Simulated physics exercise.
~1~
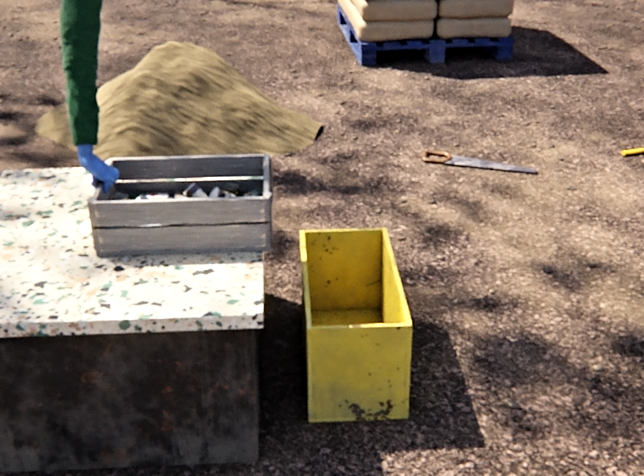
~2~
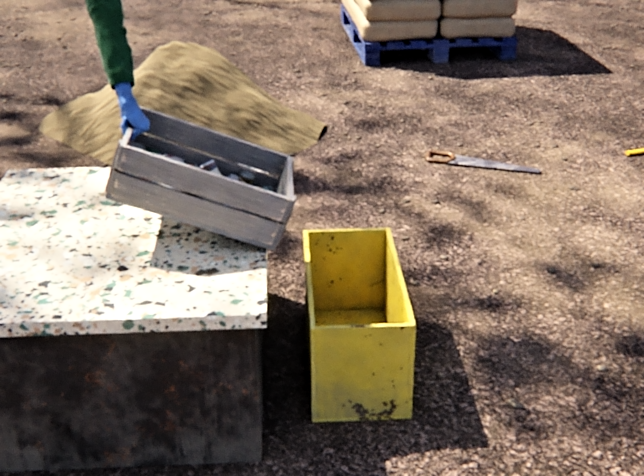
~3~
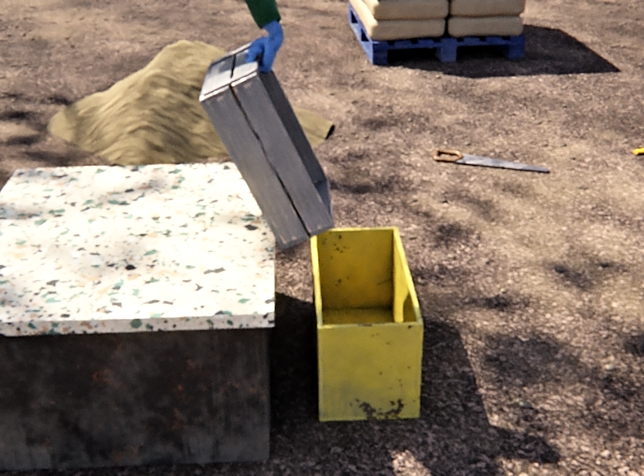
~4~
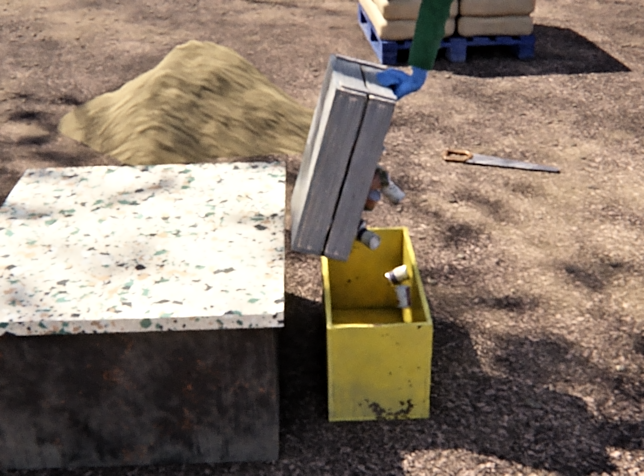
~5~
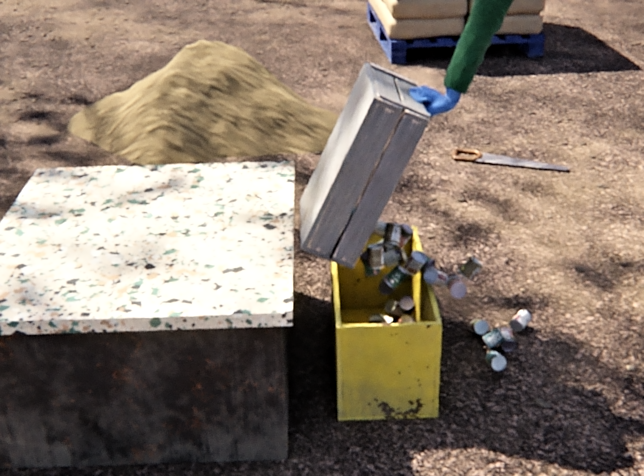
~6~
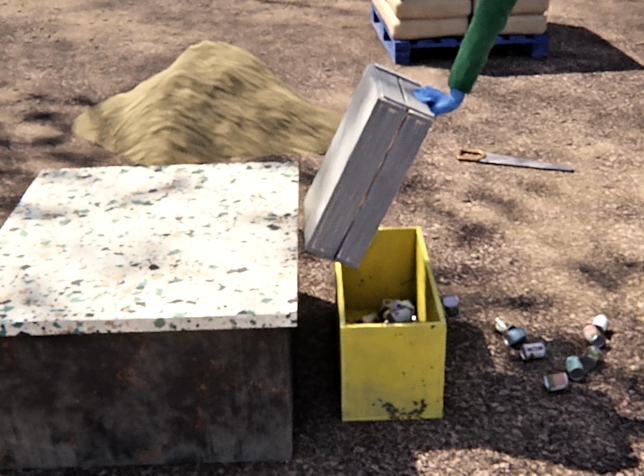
At first, a blue-gloved hand in a green sleeve holds a grey crate of small tins on a speckled bench, beside an empty yellow tub on the ground. The hand lifts the crate's left end, tilting it toward the right. It swings steeper over the bench's edge until it stands nearly upright above the tub, its tins still inside. Tipped further, it lets the first few tins drop, and then many tumble out together. Some land in the tub while others fly past its right side. Finally the crate hangs still, tins lying in the tub and several scattered on the ground to the right.
